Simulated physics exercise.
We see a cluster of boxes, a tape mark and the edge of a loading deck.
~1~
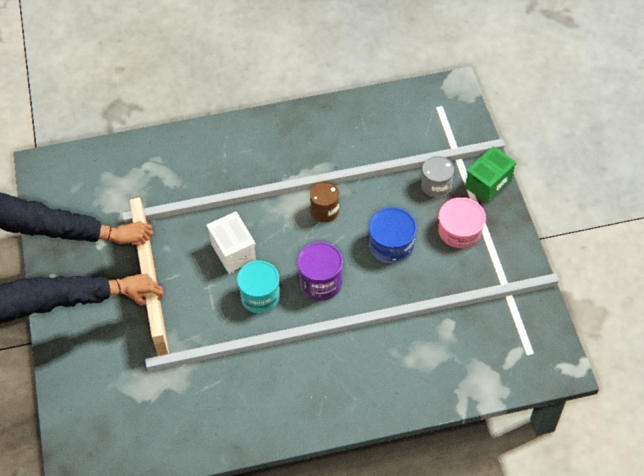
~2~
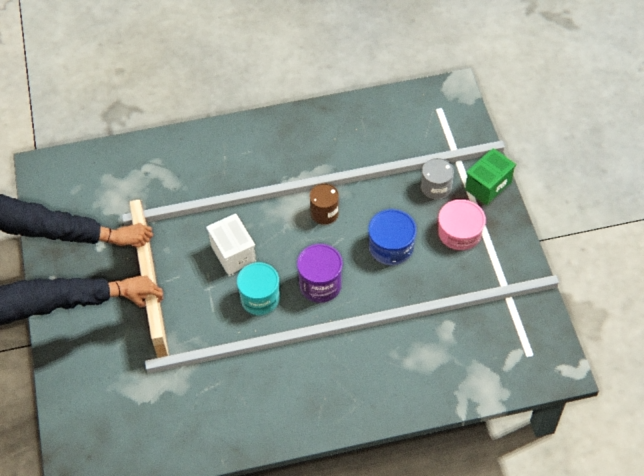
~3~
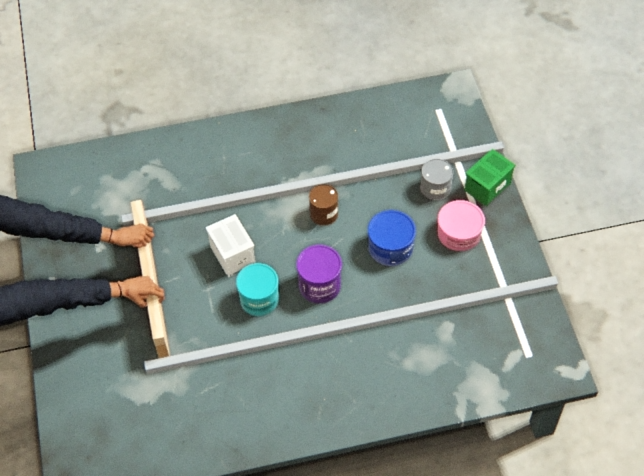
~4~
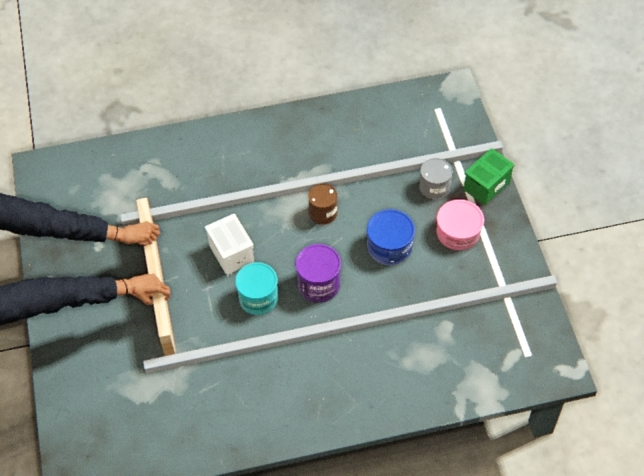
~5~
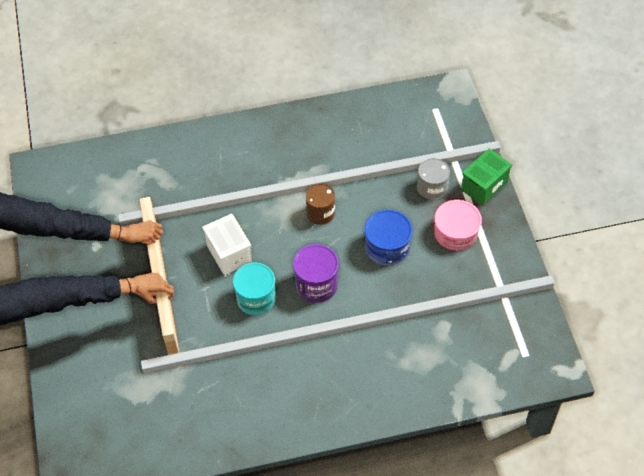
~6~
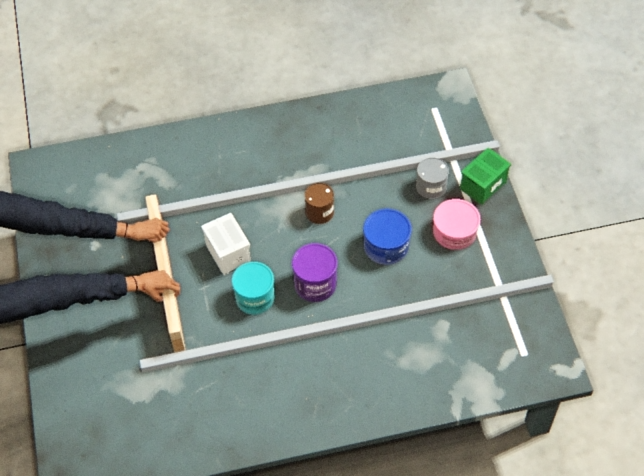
A wooden plank, gripped by two dark-sleeved hands at the left, slides slightly rightward between two pale rails on a worn green table, seen from above on a concrete floor. Ahead sit a white box, turquoise, purple, blue and pink pails, brown and grey canisters, and a green box near a white tape line. The containers stay put on the tabletop while the view drifts very slightly.
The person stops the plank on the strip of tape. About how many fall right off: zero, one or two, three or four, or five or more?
The number that fall off is three or four.
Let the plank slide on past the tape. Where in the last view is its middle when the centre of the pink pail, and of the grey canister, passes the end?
Its middle is around (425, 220) and around (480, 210).
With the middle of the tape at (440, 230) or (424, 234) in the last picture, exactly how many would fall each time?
Try by try, 1 and 0.
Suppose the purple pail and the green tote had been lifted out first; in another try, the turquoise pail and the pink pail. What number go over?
The counts: 2 and 2.
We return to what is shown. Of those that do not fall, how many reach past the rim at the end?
The number is 1.
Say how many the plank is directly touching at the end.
3 of them.
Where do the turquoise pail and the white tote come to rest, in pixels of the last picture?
About (509, 244), and the other about (487, 196).
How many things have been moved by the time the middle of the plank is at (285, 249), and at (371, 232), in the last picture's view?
The counts are 3 and 6.
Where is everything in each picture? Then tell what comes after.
In the first frame, green tote (490, 176); pink pail (461, 223); grey canister (437, 177); plank (149, 276); tape (482, 222).
In the second frame, pink pail (461, 225); brown canister (324, 204).
In the third frame, grey canister (437, 179); white tote (231, 246).
In the fourth frame, green tote (488, 178); purple pail (319, 274).
In the fifth frame, pink pail (457, 226); turquoise pail (255, 290).
In the sixth frame, green tote (485, 177); pink pail (456, 225); grey canister (432, 178); plank (165, 273); tape (476, 223).
Soon after, none off yet; green tote at rest near (485, 177); pink pail at rest near (456, 225); grey canister at rest near (432, 178).
After that, none off yet; green tote at rest near (485, 177); pink pail displaced a little near (474, 222); grey canister at rest near (432, 178).
In the end, the number that fall off is three or four; gone, purple pail, blue pail, pink pail and green tote.
